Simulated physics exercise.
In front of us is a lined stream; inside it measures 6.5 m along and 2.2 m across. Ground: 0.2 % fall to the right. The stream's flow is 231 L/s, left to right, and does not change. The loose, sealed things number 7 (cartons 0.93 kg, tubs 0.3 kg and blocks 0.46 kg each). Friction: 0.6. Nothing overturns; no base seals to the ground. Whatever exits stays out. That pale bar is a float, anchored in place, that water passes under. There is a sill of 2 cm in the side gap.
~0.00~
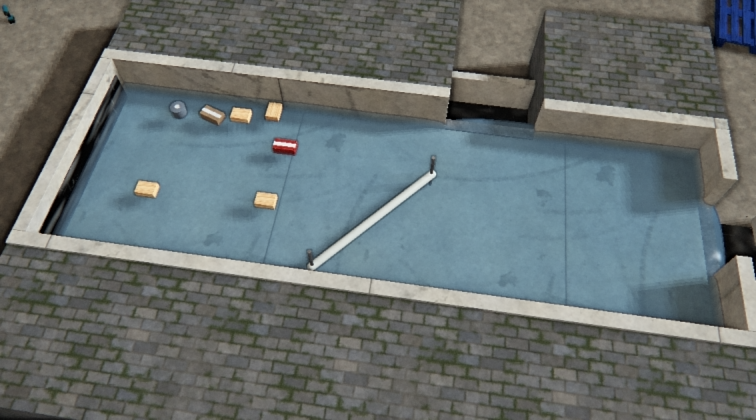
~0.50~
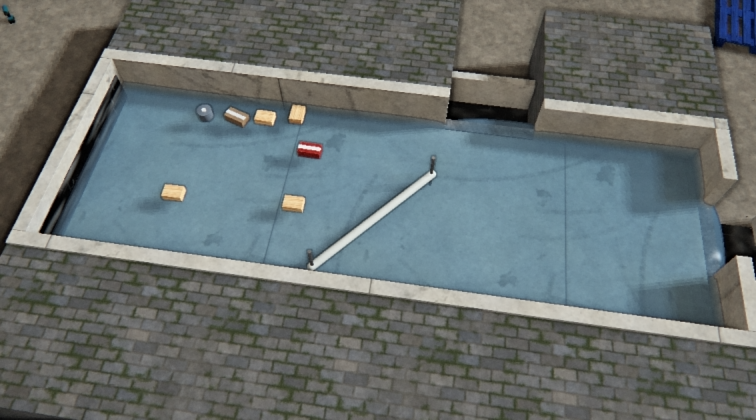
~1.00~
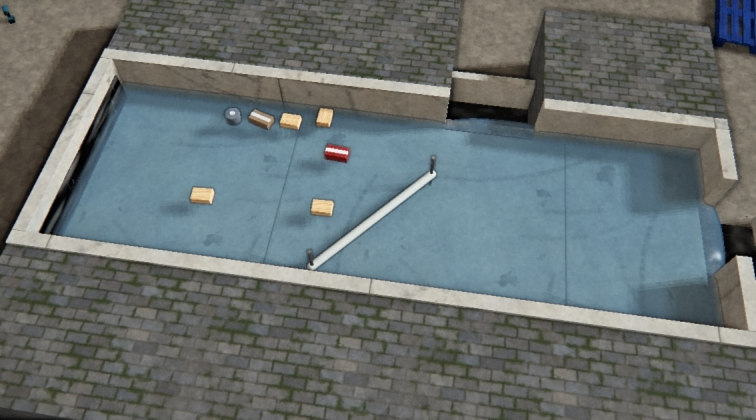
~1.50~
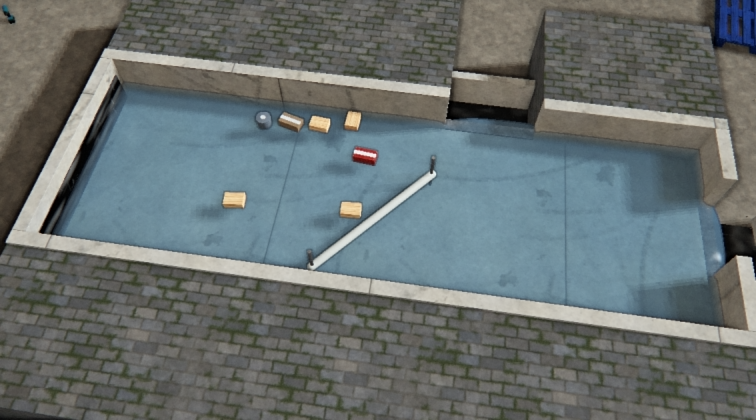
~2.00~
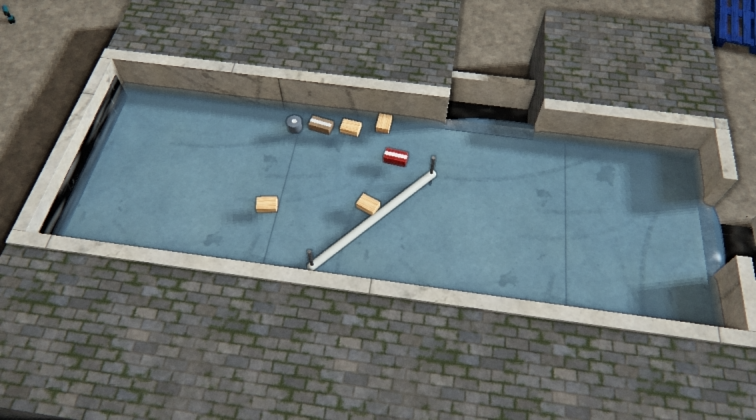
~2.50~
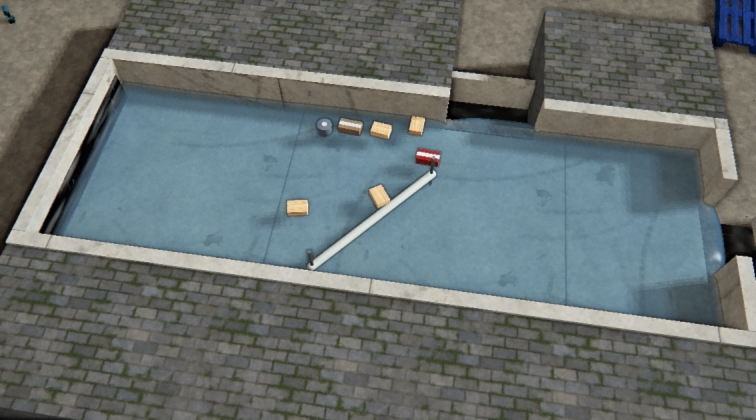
The clip opens on a stone-lined channel of water with a red carton, pale blocks and other small objects floating toward the left. They all drift steadily right, and a lower block meets the slanted pale bar, turns, and slides up along it as the red carton reaches the bar's upper end.
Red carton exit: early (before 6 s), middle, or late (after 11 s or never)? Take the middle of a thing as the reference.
Out early.
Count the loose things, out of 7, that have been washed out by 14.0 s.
I count 7 of them.
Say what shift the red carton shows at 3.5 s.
Close to 200 cm.
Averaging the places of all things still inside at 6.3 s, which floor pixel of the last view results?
Mean position: Approximately (449, 164).
After 3.5 s the red carton is near (492, 144), 2.2 m from its start, afloat; 1 of 7 are out; 6 afloat.
After 6.3 s the red carton has gone out (at 4.2 s); 5 of 7 are out; 2 afloat.
After 10.0 s the red carton has gone out (at 4.2 s); 7 of 7 are out; 0 afloat.
After 14.0 s the red carton has gone out (at 4.2 s); 7 of 7 are out; 0 afloat.
